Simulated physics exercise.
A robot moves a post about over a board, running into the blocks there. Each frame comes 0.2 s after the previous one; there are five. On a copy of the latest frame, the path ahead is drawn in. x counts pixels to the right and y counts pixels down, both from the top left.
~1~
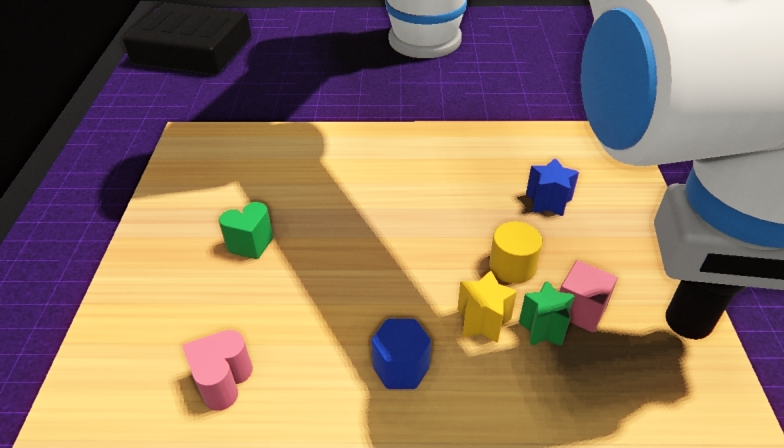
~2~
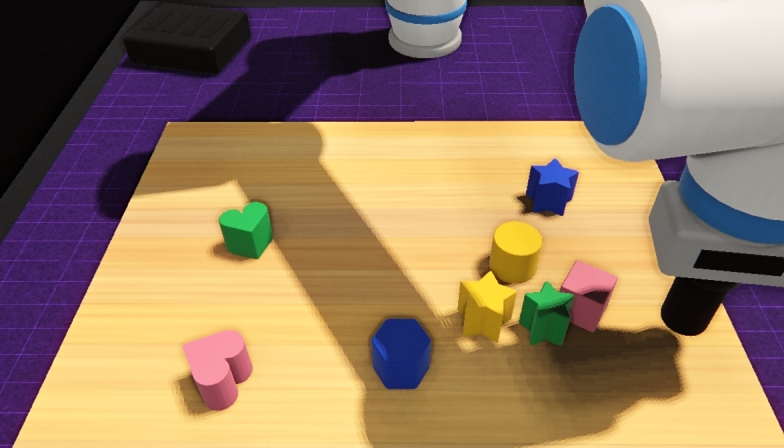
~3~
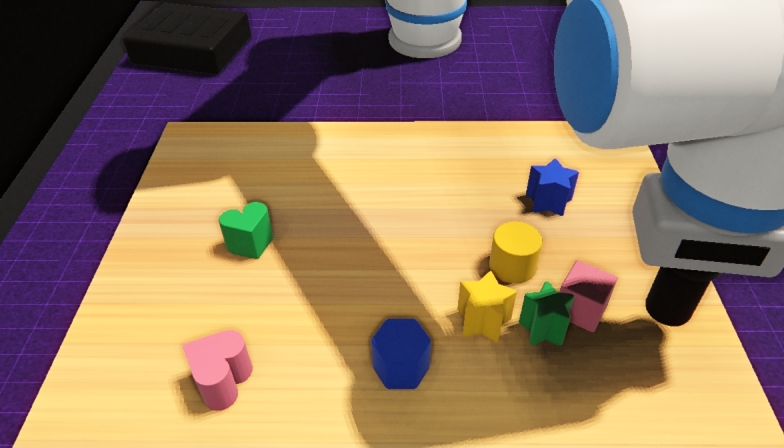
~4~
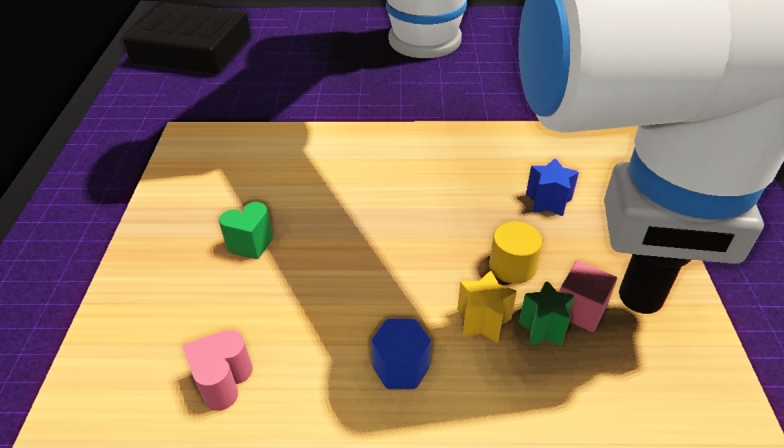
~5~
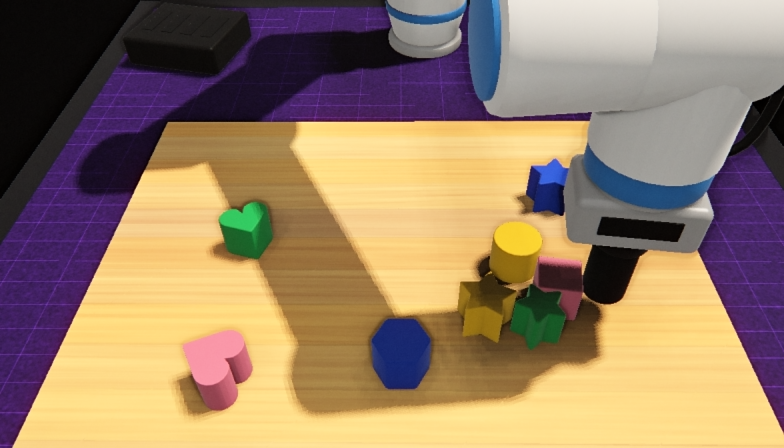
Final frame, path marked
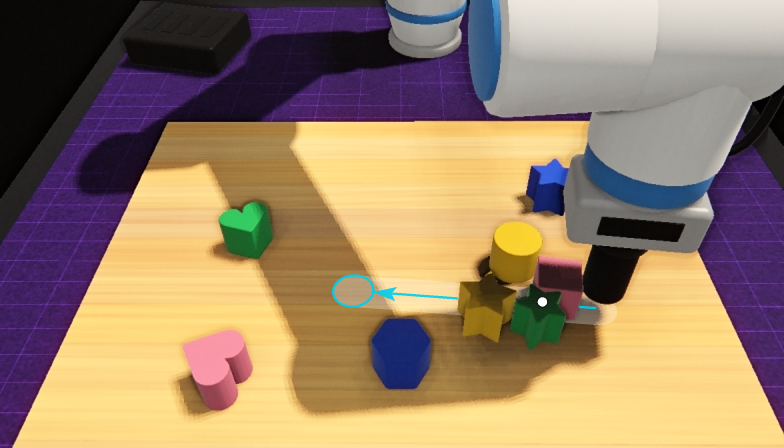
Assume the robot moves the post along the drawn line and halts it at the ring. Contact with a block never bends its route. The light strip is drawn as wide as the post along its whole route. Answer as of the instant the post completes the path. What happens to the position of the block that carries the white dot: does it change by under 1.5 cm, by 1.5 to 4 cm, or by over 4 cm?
Net shift: 1.5 to 4 cm.
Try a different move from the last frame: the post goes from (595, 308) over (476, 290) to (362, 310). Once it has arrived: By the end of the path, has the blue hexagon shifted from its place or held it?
The block stays on its spot.
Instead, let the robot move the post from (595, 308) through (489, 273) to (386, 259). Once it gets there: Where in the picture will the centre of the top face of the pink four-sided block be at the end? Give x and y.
The middle of the upper face of the pink four-sided block will lie at about (450, 266) in the picture.
Drawn move, from (595, 308) to (353, 291); the dot is on the green star-shaped block.
The first path, step by step. One third of the way, post (516, 284); yellow star-shaped block (470, 296), turned 20° anticlockwise; yellow cylinder (511, 234); green star-shaped block (520, 309), turned 70° anticlockwise; pink four-sided block (477, 260), turned 15° clockwise.
Two thirds of the way, post (432, 278); yellow star-shaped block (454, 302), turned 55° anticlockwise; yellow cylinder (511, 234); green star-shaped block (518, 309), turned 75° anticlockwise; pink four-sided block (414, 240), turned 60° clockwise.
At the end, post (352, 272); yellow star-shaped block (454, 302), turned 55° anticlockwise; yellow cylinder (511, 234); green star-shaped block (518, 309), turned 75° anticlockwise; pink four-sided block (405, 235), turned 85° clockwise.
